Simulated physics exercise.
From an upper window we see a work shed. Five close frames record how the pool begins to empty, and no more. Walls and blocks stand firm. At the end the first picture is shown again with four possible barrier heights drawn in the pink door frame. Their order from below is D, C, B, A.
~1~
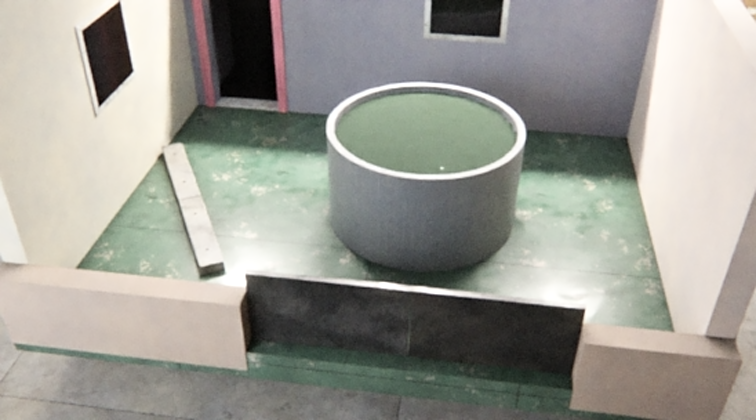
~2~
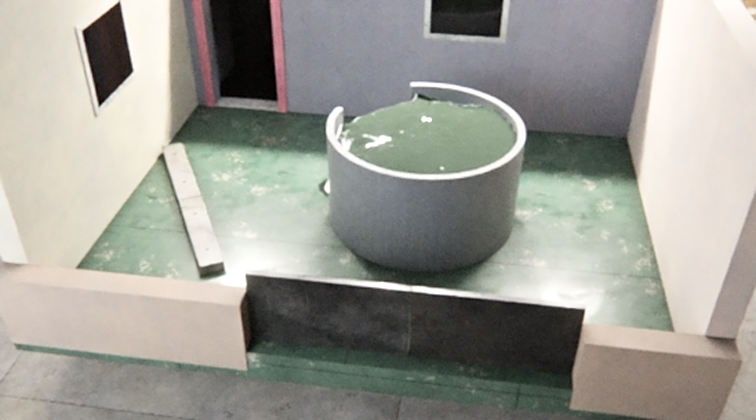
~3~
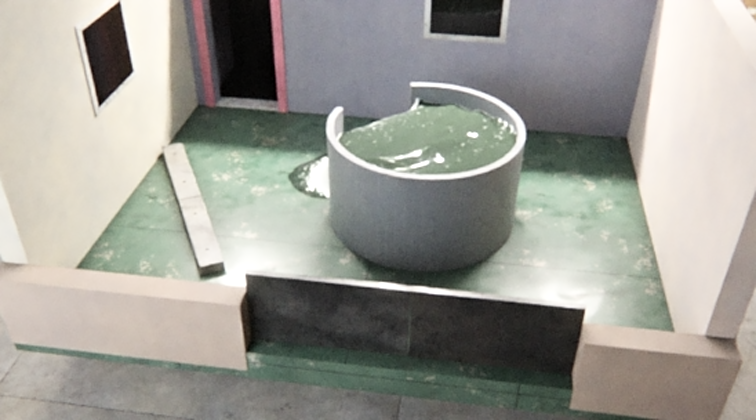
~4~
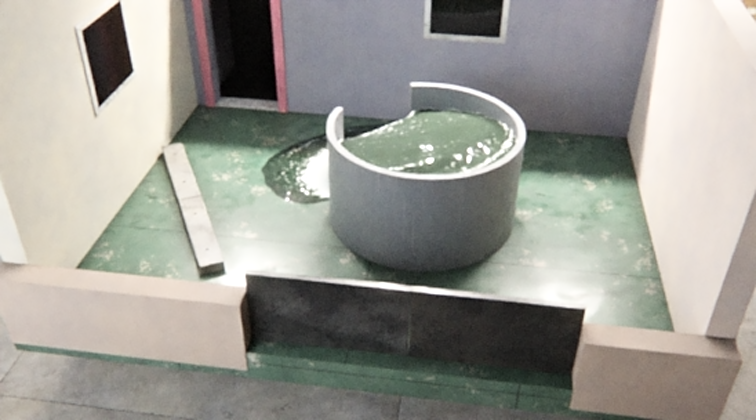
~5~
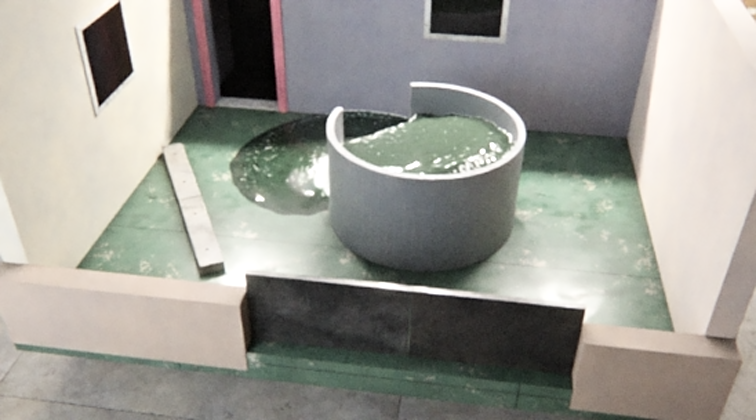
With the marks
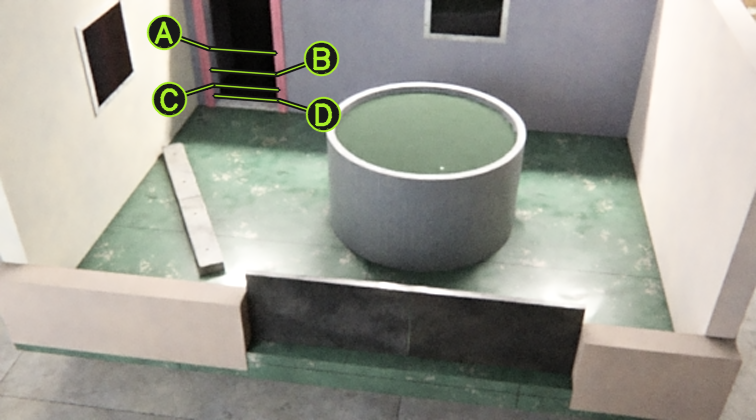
Water in a round grey pool starts to churn as a gap opens in the wall's back left side, then pours out and spreads leftward across the green floor in a widening dark puddle, between the pool and a plank.
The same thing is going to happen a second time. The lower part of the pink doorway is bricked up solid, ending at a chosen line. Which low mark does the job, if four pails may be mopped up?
I would pick mark B.
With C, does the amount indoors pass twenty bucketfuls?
No, less.
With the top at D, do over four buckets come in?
Yes, it does.
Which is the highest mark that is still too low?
C.
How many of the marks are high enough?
Two of the four.
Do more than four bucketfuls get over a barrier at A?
No.
On the marked copy, A at (241, 50); B at (244, 72); C at (245, 87); D at (246, 98); from the bottom up D, C, B, A.
With A, nothing gets over.
With B, a bucket or two gets in.
With C, about 8 bucketfuls get in.
With D, dozens of bucketfuls pour in.
